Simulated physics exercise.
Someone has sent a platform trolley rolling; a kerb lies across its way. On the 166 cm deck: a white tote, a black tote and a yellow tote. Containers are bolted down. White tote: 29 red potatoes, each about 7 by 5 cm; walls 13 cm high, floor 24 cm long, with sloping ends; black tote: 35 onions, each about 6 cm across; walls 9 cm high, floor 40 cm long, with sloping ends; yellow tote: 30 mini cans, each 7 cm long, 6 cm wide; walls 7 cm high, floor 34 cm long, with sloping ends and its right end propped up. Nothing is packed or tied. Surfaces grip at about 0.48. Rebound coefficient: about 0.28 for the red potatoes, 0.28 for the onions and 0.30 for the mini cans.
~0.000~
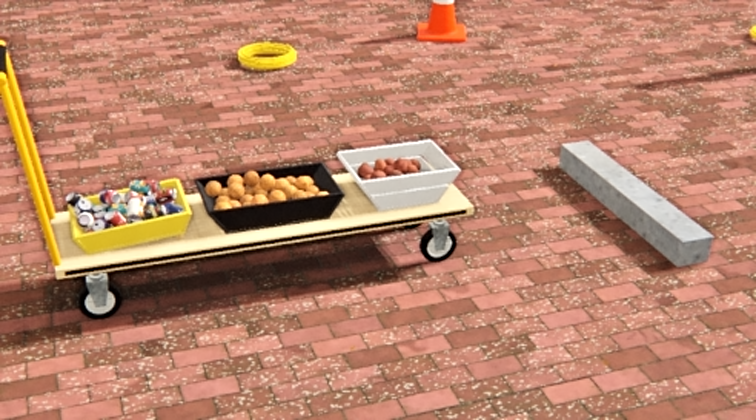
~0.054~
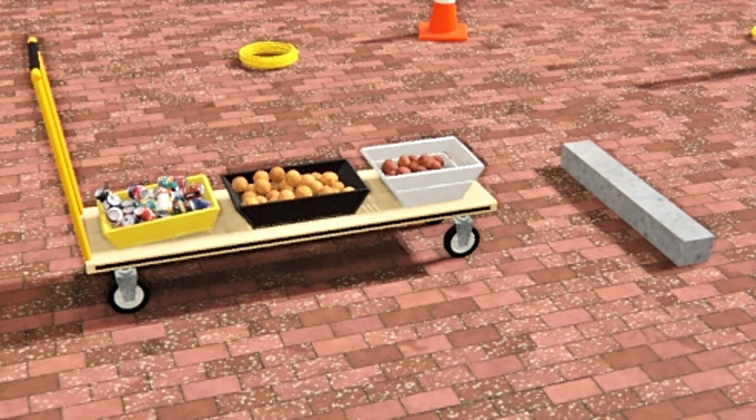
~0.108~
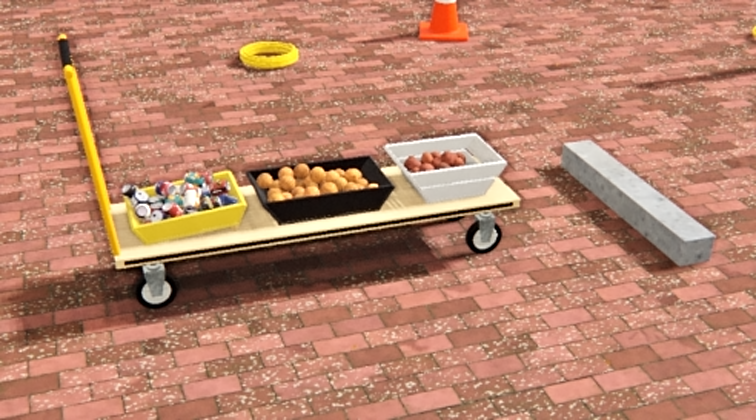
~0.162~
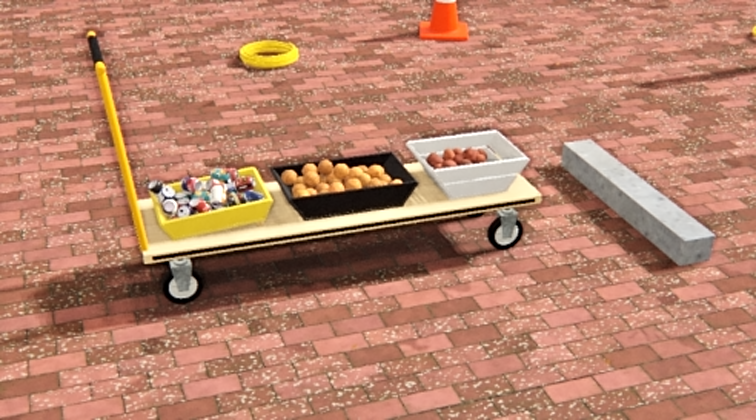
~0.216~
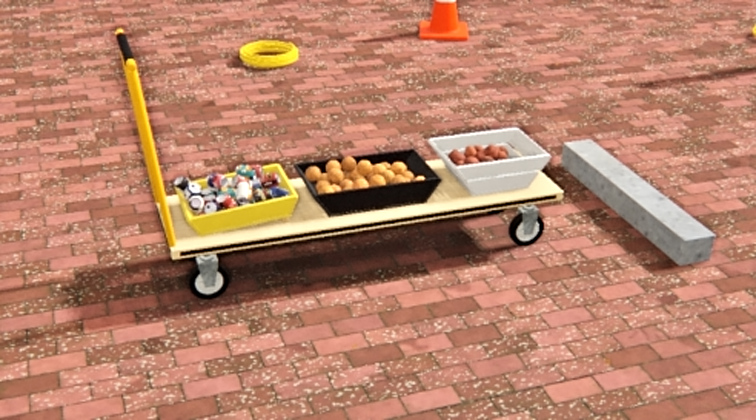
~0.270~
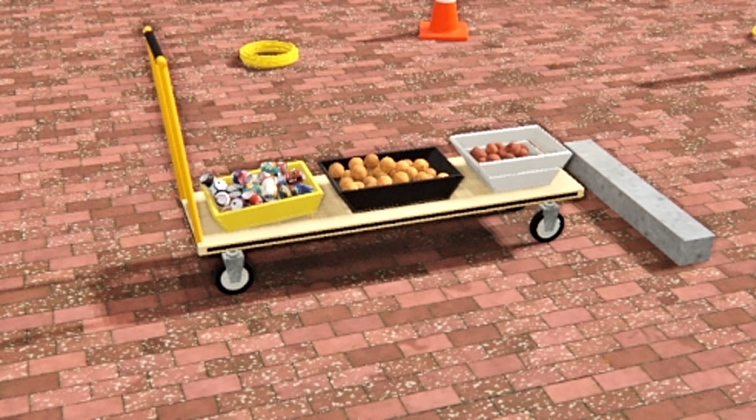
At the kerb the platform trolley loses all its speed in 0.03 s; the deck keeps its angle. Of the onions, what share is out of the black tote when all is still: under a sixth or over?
Out of the black tote go less than a sixth of the onions.
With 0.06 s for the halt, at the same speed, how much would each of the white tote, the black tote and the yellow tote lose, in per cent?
Then white tote 0, black tote 0, yellow tote 10 per cent.
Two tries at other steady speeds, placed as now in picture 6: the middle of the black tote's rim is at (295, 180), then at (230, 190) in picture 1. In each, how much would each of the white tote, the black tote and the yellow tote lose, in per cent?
White tote 0 then 10, black tote 0 then 20, yellow tote 10 then 30 per cent.
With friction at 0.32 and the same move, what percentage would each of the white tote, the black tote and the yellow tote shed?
In that case white tote 0, black tote 10, yellow tote 20 per cent.
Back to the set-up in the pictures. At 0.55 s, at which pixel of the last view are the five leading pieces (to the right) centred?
Near (613, 144).
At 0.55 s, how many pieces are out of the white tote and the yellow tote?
Out by then, roughly: White tote 0, yellow tote 0.
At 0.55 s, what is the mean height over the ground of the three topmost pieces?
Roughly 46 cm.
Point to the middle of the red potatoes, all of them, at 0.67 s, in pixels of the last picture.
Near (597, 150).
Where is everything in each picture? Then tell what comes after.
In the first picture (each is followed by its nearest rim corner in this view), black tote, (210, 212); yellow tote, (76, 237); 88 cm short of the stop; none out.
In the second picture, black tote, (238, 207); yellow tote, (106, 232); 78 cm short of the stop.
In the third picture, black tote, (264, 203); yellow tote, (135, 228); 67 cm short of the stop.
In the fourth picture, black tote, (290, 199); yellow tote, (162, 223); 57 cm short of the stop.
In the fifth picture, black tote, (315, 195); yellow tote, (190, 219); 47 cm short of the stop.
In the sixth picture, black tote, (340, 192); yellow tote, (216, 215); 37 cm short of the stop; none out.
After 0.45 s, impact.
After 0.55 s, white tote 29 in, 0 out, black tote 35 in, 0 out and yellow tote 30 in, 0 out.
After 0.67 s, white tote 29 in, 0 out, black tote 34 in, 1 out and yellow tote 26 in, 4 out.
After 0.90 s, white tote 28 in, 1 out, black tote 33 in, 2 out and yellow tote 26 in, 4 out.
When it is over (at 1.40 s), white tote 28 in, 1 out, black tote 33 in, 2 out and yellow tote 26 in, 4 out. Asked share, 2 of 35, 6 per cent.
